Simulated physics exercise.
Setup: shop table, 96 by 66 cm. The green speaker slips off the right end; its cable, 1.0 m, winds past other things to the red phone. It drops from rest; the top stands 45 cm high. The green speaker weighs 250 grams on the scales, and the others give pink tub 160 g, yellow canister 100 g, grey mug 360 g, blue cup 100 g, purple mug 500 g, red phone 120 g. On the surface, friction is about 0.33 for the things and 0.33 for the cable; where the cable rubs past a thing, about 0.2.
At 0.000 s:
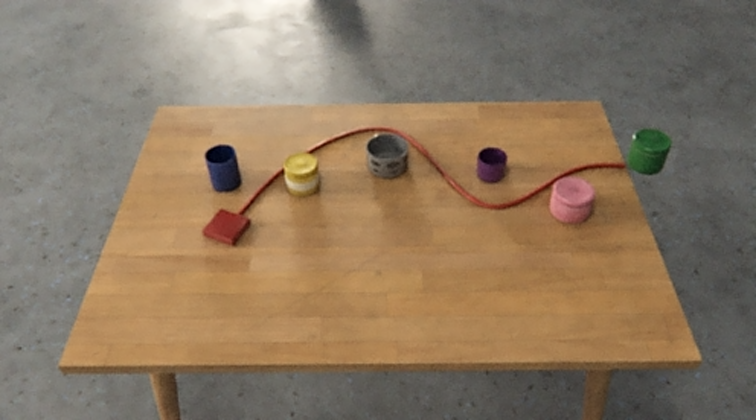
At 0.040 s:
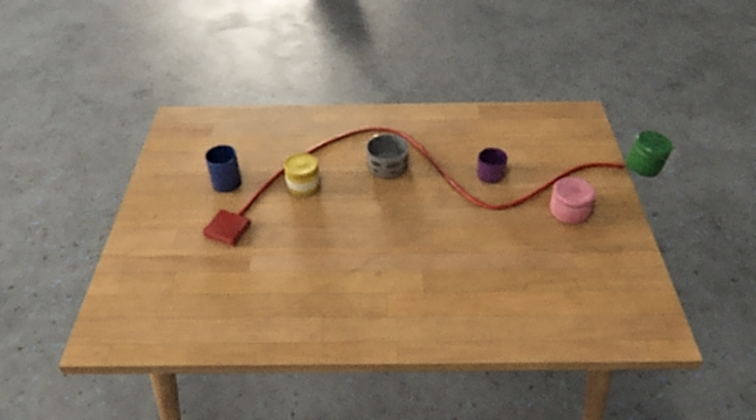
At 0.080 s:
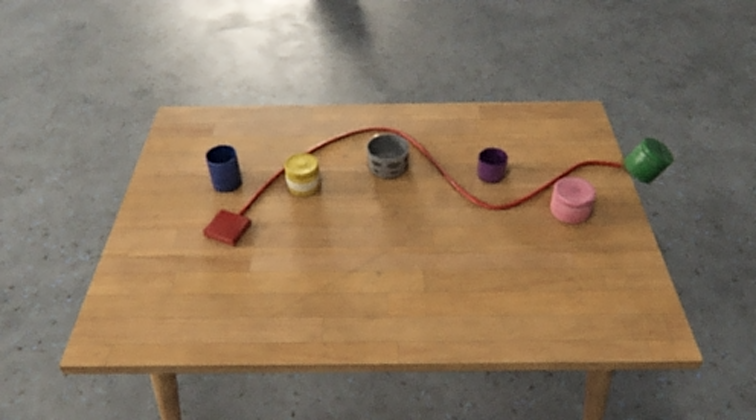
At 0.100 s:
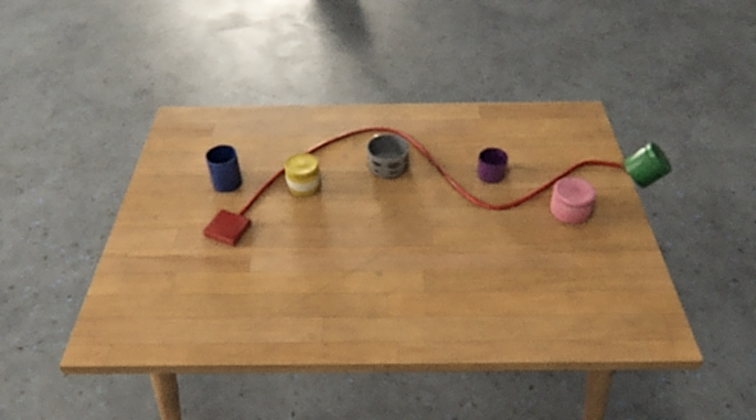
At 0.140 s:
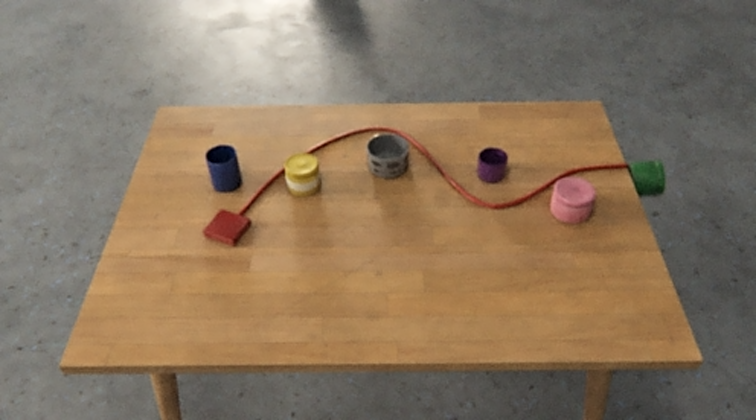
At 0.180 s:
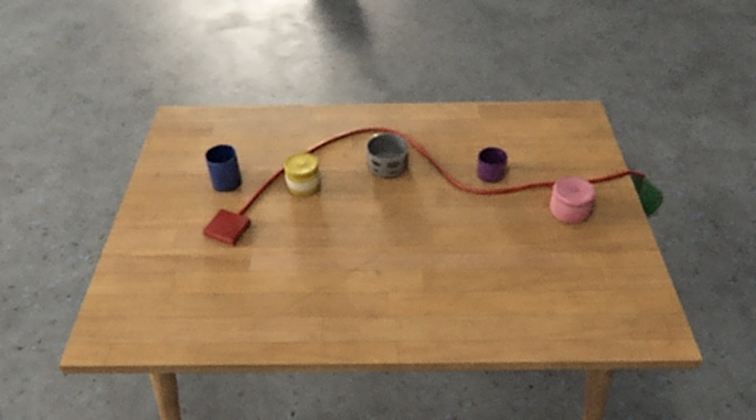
A green cylindrical object at the table's right edge tilts, tips over the side and sinks partly out of view, drawing the attached red cable straighter behind the pink tub, while the red block, mugs, cup and canister stay still.
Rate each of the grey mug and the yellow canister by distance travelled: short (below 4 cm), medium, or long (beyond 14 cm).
Ratings: Grey mug - short, yellow canister - medium.
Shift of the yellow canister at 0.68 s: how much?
The yellow canister is 6 cm out of place.
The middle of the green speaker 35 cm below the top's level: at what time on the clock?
Time: 0.48 s.
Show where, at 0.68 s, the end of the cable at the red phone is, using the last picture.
(328, 169), give or take.
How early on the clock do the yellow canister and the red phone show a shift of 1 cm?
Yellow canister 0.32 s; red phone 0.30 s, roughly.
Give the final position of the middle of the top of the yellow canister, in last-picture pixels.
(322, 179).
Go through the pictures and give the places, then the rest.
In the first frame, shows, grey mug (387, 146); yellow canister (301, 163); cable runs through (576, 169) (499, 207) (426, 153) (343, 135) (271, 180).
In the second frame, shows, green speaker (653, 141); cable runs through (575, 169) (426, 154) (271, 180).
In the third frame, shows, green speaker (649, 160); cable runs through (574, 168) (427, 154) (272, 180).
In the fourth frame, shows, green speaker (648, 166); cable runs through (574, 168) (427, 154) (272, 180).
In the fifth frame, shows, green speaker (645, 179); cable runs through (579, 170) (427, 154) (271, 180).
In the sixth frame, shows, grey mug (387, 146); yellow canister (301, 163); cable runs through (608, 178) (510, 190) (427, 154) (344, 135) (271, 179).
By 0.4 s, the cable's tail end at (297, 189); yellow canister 6 cm off its start, grey mug 2 cm off its start, red phone 13 cm off its start.
By 0.7 s, the cable's tail end at (328, 169); yellow canister 6 cm off its start, grey mug 2 cm off its start, red phone 21 cm off its start.
By 0.9 s, the cable's tail end at (328, 169); yellow canister 6 cm off its start at (322, 179), grey mug 2 cm off its start at (389, 153), red phone 21 cm off its start at (311, 166).
By 1.2 s, the cable's tail end at (328, 169); yellow canister 6 cm off its start, grey mug 2 cm off its start, red phone 21 cm off its start.
By 2.4 s, the cable's tail end at (328, 169); yellow canister 6 cm off its start at (322, 179), grey mug 2 cm off its start at (389, 153), red phone 21 cm off its start at (311, 166), green speaker over the edge.
